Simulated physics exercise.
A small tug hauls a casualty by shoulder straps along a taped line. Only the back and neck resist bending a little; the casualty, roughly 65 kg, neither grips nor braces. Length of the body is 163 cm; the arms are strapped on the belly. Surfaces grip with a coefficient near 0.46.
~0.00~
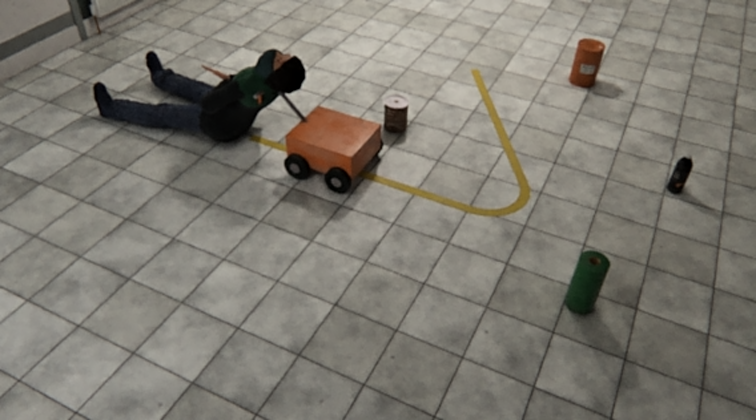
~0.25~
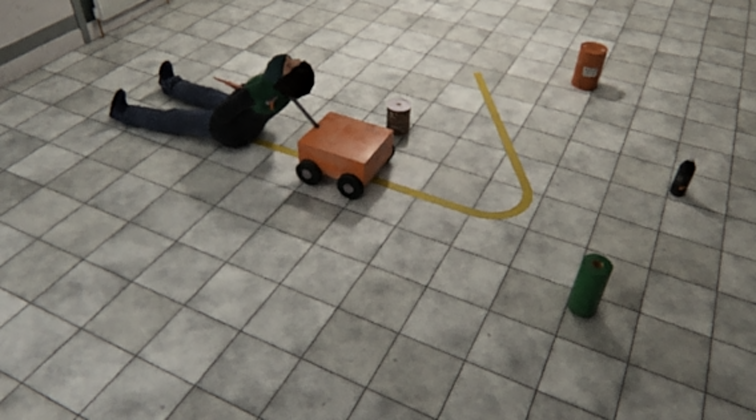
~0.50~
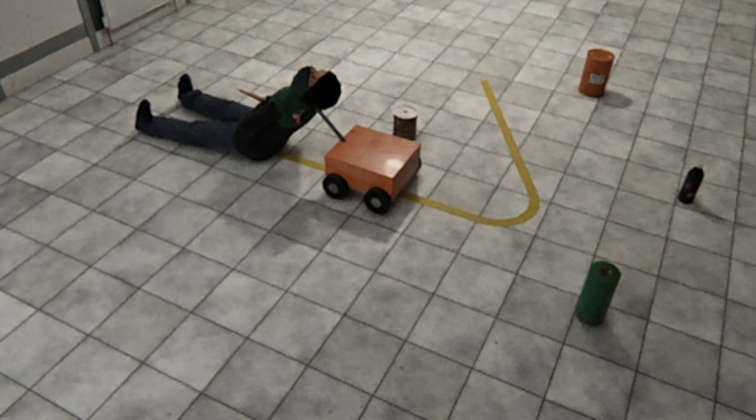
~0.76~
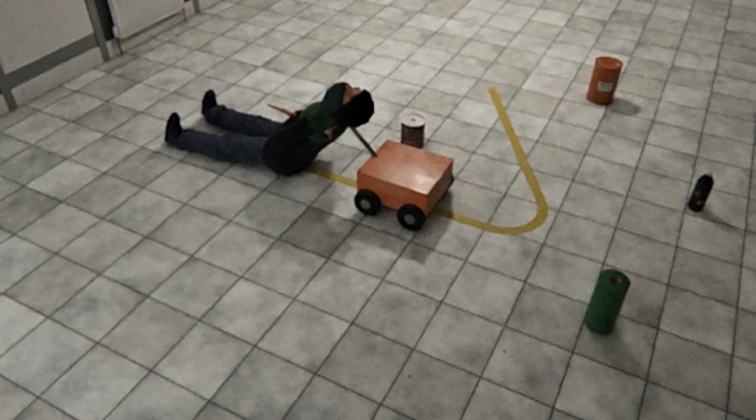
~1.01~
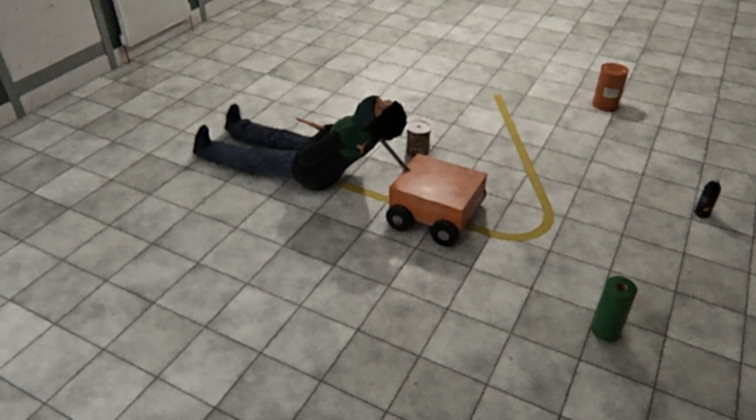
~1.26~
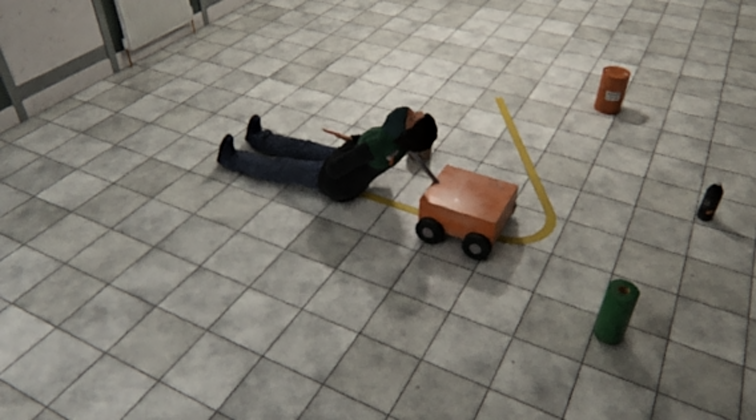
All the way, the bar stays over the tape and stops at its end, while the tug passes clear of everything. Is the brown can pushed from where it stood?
Watch, it's going nowhere.
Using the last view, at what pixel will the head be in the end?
End point: Roughly (509, 19) in the last view.
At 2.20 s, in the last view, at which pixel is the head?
Near (531, 160).
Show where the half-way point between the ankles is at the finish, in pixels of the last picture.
Near pixel (479, 171).
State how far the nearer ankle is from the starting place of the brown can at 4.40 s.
They are some 40 centimetres apart.
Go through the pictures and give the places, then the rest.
The first picture shows brown can (396, 114), black bottle (681, 172), orange bin (587, 63), end of the tape (474, 70).
The second picture shows brown can (398, 117), black bottle (684, 175), orange bin (589, 66); tow bar 7 cm along the tape.
The third picture shows brown can (405, 125), black bottle (693, 182), orange bin (596, 73); tow bar 20 cm along the tape.
The fourth picture shows brown can (413, 133), black bottle (702, 190), orange bin (604, 81); tow bar 36 cm along the tape.
The fifth picture shows brown can (418, 139), black bottle (709, 196), orange bin (610, 87); tow bar 53 cm along the tape.
The sixth picture shows brown can (420, 143), black bottle (712, 199), orange bin (612, 90), end of the tape (498, 98); tow bar 71 cm along the tape.
After 2.20 s the brown can is where it stood, near (420, 143) in the last picture's view; the black bottle where it stood; the nearer ankle is 58 cm from that spot.
After 2.90 s the brown can is where it stood, near (420, 143) in the last picture's view; the nearer ankle is 49 cm from that spot.
After 3.60 s the brown can is where it stood, near (420, 143) in the last picture's view; the nearer ankle is 51 cm from that spot.
After 4.40 s the brown can is where it stood, near (420, 143) in the last picture's view; the black bottle where it stood; the nearer ankle is 43 cm from that spot.
By 5.2 s, brown can stays put; black bottle stays put; orange bin stays put; green post stays put.
